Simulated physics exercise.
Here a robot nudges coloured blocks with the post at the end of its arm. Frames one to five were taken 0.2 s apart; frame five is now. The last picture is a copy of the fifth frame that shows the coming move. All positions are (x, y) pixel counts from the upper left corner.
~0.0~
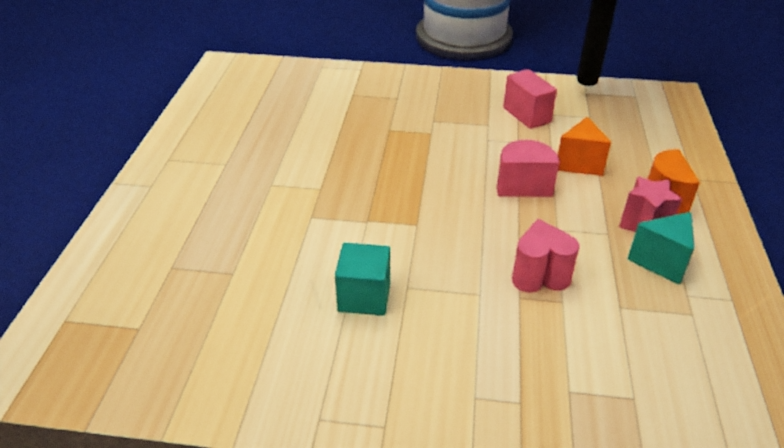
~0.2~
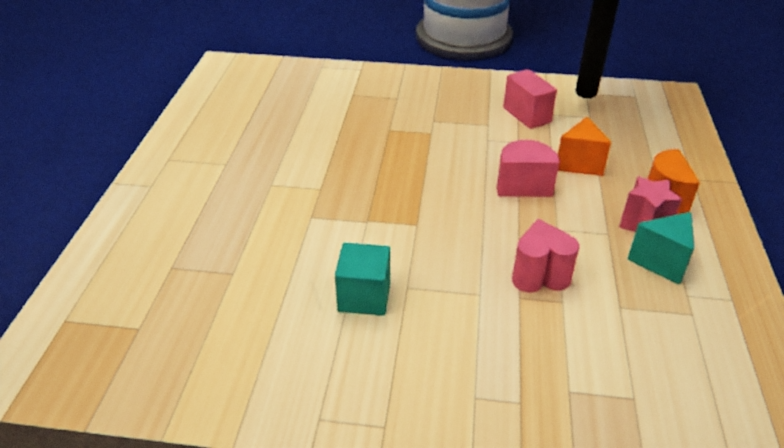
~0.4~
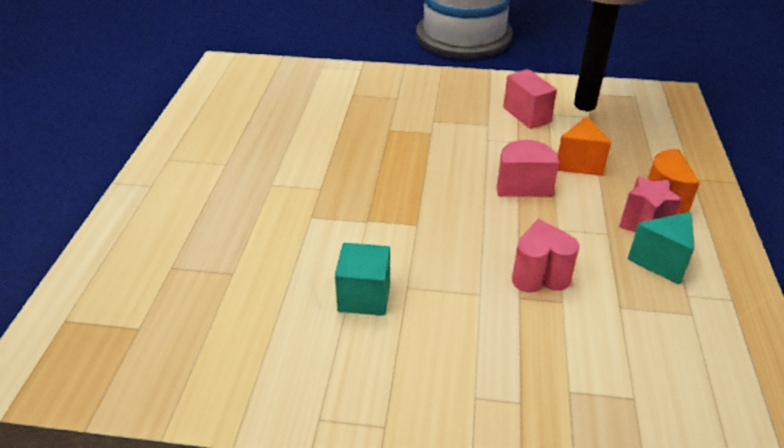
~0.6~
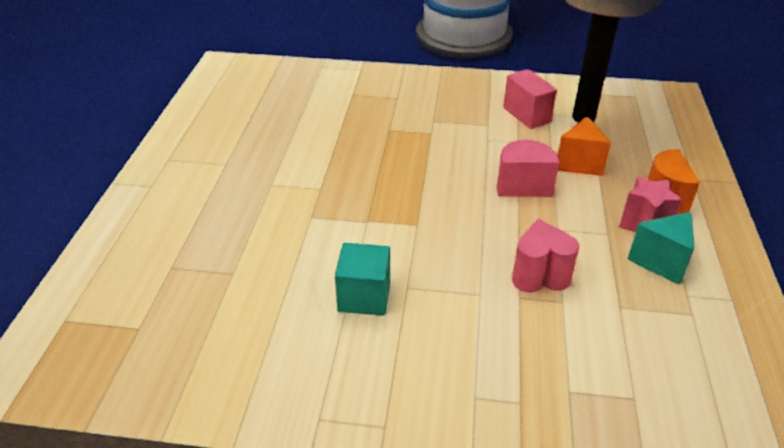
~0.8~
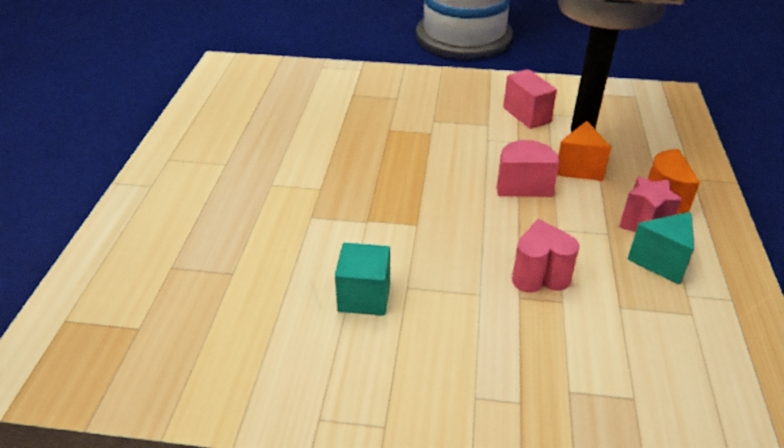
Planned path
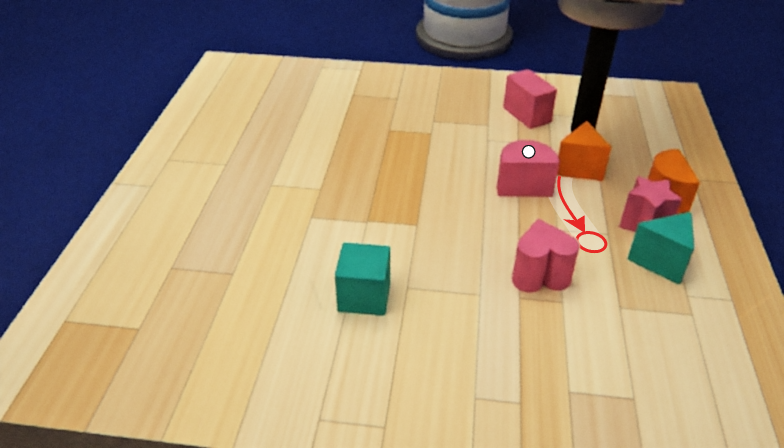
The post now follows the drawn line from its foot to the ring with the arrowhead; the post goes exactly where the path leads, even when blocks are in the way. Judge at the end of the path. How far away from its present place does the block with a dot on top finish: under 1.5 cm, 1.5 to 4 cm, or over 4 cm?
It goes hardly anywhere, under 1.5 cm.
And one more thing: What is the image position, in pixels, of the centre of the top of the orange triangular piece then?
My best guess is (618, 187).
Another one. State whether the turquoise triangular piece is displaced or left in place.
It is left in place.
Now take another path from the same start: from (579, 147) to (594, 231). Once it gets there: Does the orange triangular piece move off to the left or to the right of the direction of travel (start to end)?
Goes right.
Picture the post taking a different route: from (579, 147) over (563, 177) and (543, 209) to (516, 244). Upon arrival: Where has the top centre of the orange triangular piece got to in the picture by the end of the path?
In the picture, that point is around (592, 177).
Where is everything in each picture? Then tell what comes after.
Post tip (587, 82); block tops, pink D-shaped block (529, 152); orange triangular piece (587, 131); pink star block (655, 190); turquoise triangular piece (674, 227), in the first picture.
Post (586, 94); blocks unchanged, in the second picture.
Post (585, 107); blocks unchanged, in the third picture.
Post (583, 120); blocks unchanged, in the fourth picture.
Post (582, 133); pink D-shaped block (529, 152); orange triangular piece (586, 136); pink star block (655, 190); turquoise triangular piece (674, 227), in the fifth picture.
Path on the board, from (579, 147) by way of (561, 173) and (566, 206) to (591, 242); the dot is on the pink D-shaped block.
What follows on the original path. One third of the way, post (563, 159); orange triangular piece (590, 161), turned 45° anticlockwise.
Two thirds of the way, post (569, 191); pink D-shaped block (526, 154), turned 15° clockwise; orange triangular piece (607, 177).
At the end, post (595, 227); pink D-shaped block (526, 154), turned 15° clockwise; orange triangular piece (618, 187), turned 175° anticlockwise; pink star block (662, 191); turquoise triangular piece in place.
